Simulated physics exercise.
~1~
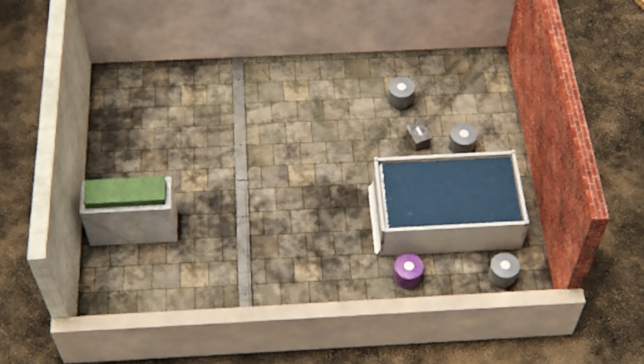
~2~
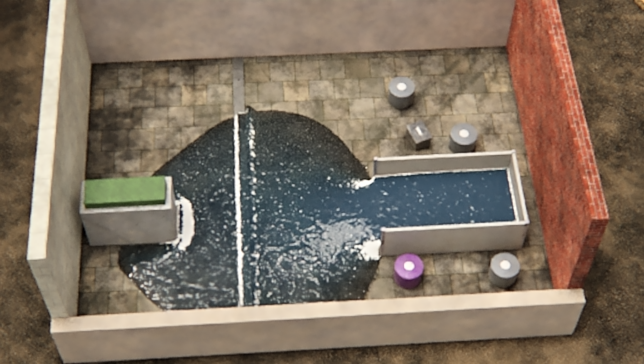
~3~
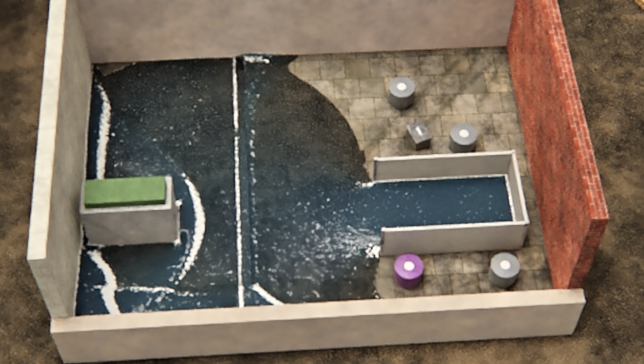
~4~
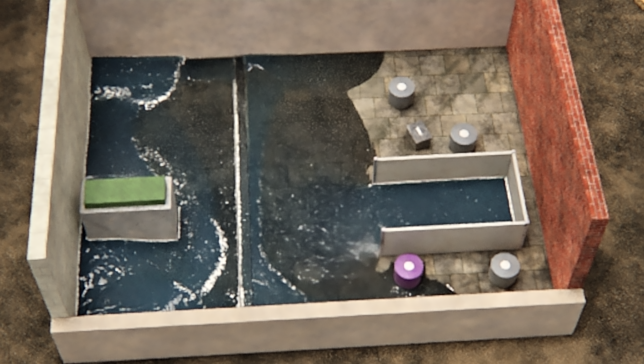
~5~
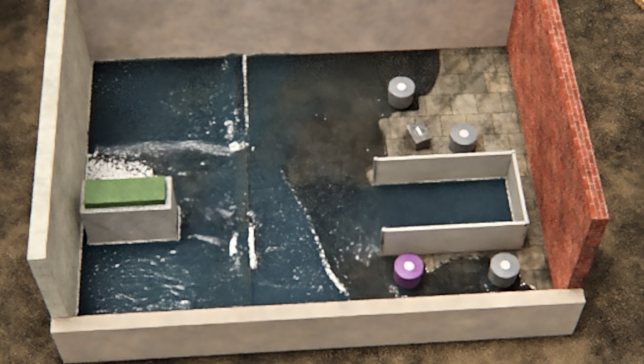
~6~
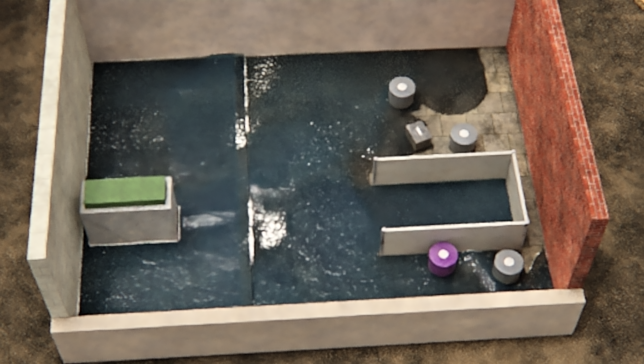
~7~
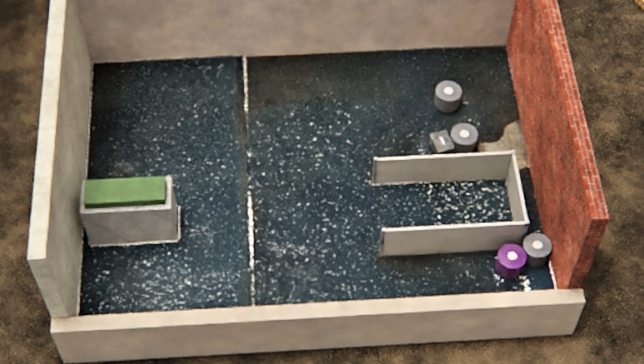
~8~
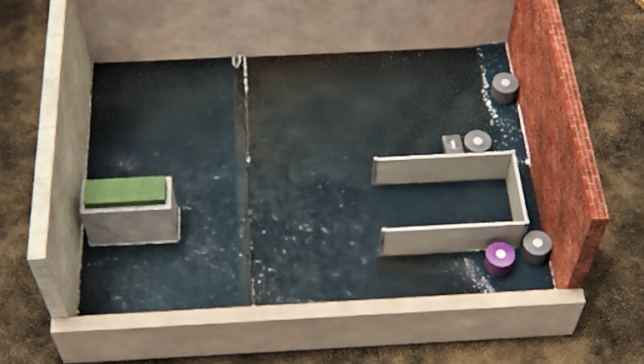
The video shows a walled yard where one side of a water-filled tank opens, sending water left across a low kerb and around a green-topped block before it spreads back, shifting the purple tub and nearby grey objects rightward until most sit near the red brick wall.
